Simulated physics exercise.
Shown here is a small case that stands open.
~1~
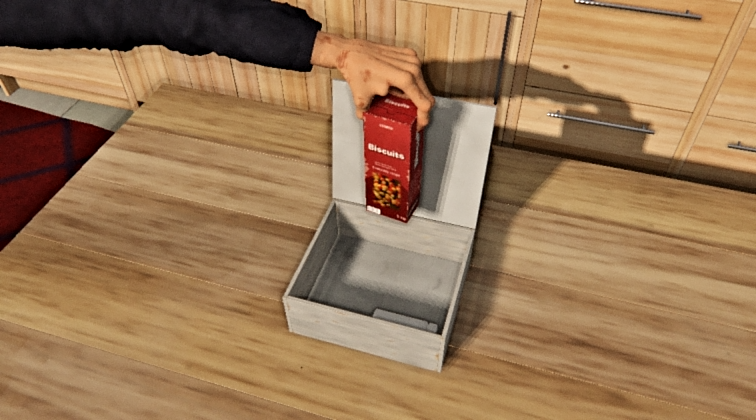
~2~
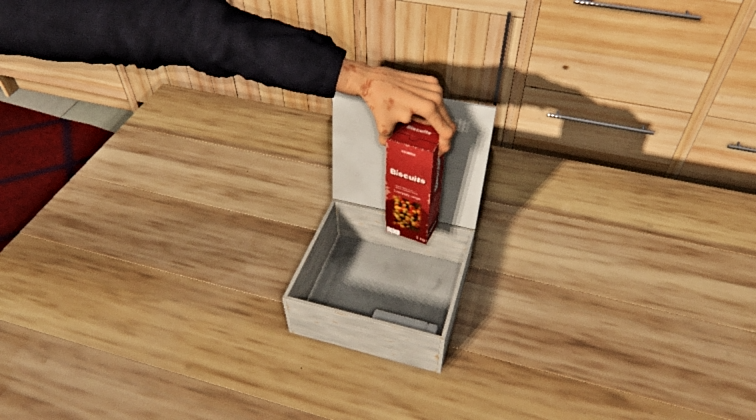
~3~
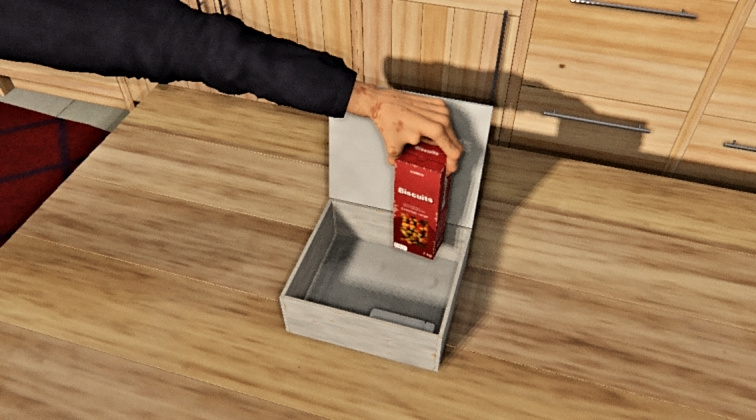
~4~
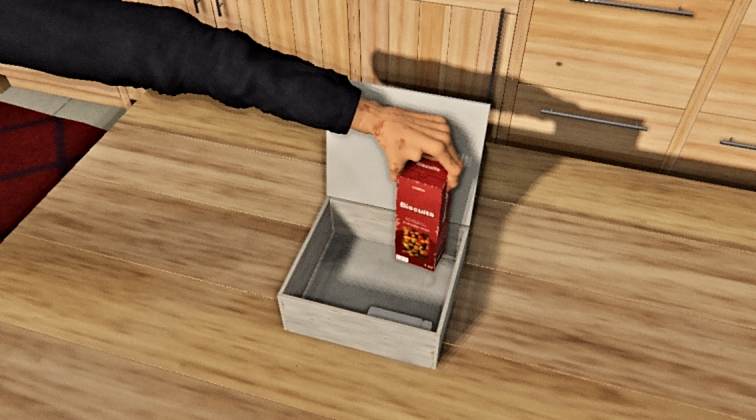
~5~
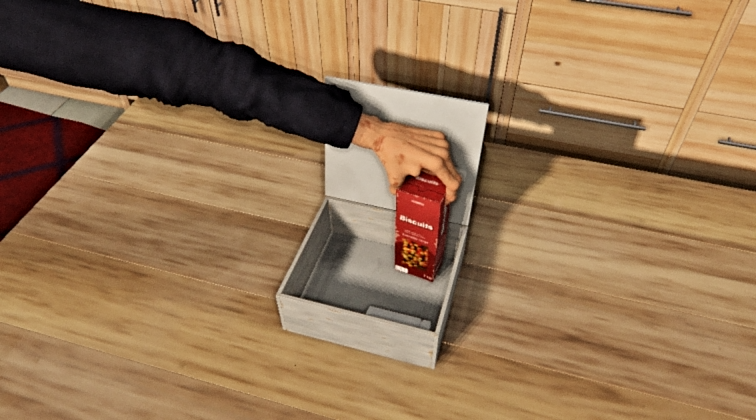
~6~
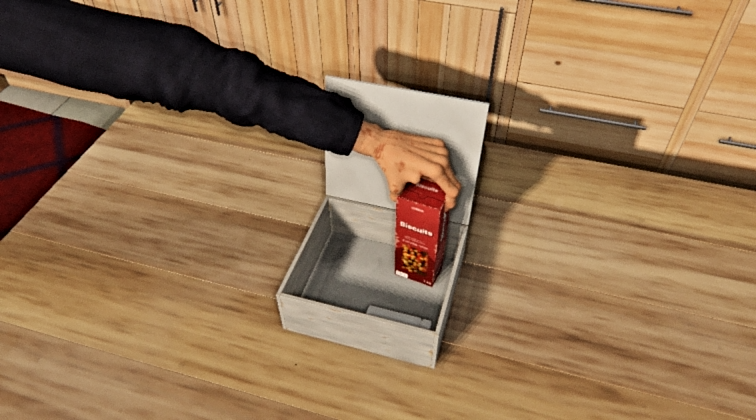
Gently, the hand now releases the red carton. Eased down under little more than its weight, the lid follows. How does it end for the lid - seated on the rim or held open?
For the lid it ends held open.
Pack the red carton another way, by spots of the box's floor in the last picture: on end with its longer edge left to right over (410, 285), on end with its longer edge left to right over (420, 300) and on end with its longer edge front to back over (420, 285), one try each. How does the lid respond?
On the first attempt the lid remains open a bit, on the second it remains open a bit, and on the third it remains open a bit.
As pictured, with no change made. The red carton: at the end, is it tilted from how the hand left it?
It ends up tilted.
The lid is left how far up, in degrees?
About 14°.
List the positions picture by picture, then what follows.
The first frame shows coming down; red carton (394, 161).
The second frame shows coming down; red carton (414, 184).
The third frame shows coming down; red carton (421, 202).
The fourth frame shows coming down; red carton (423, 216).
The fifth frame shows coming down; red carton (422, 228).
The sixth frame shows put in, still held; red carton (421, 234).
Then, 1.90 s on from there, lid 67° above the rim; red carton turned 10° from how it was put near (418, 239).
Then, 2.50 s on from there, lid 25° above the rim; red carton turned 61° from how it was put near (394, 281).
In the end, lid 15° above the rim; toppled in the box, red carton; white shaker unmoved. At the end, from the last picture's camera, red carton near (394, 278).
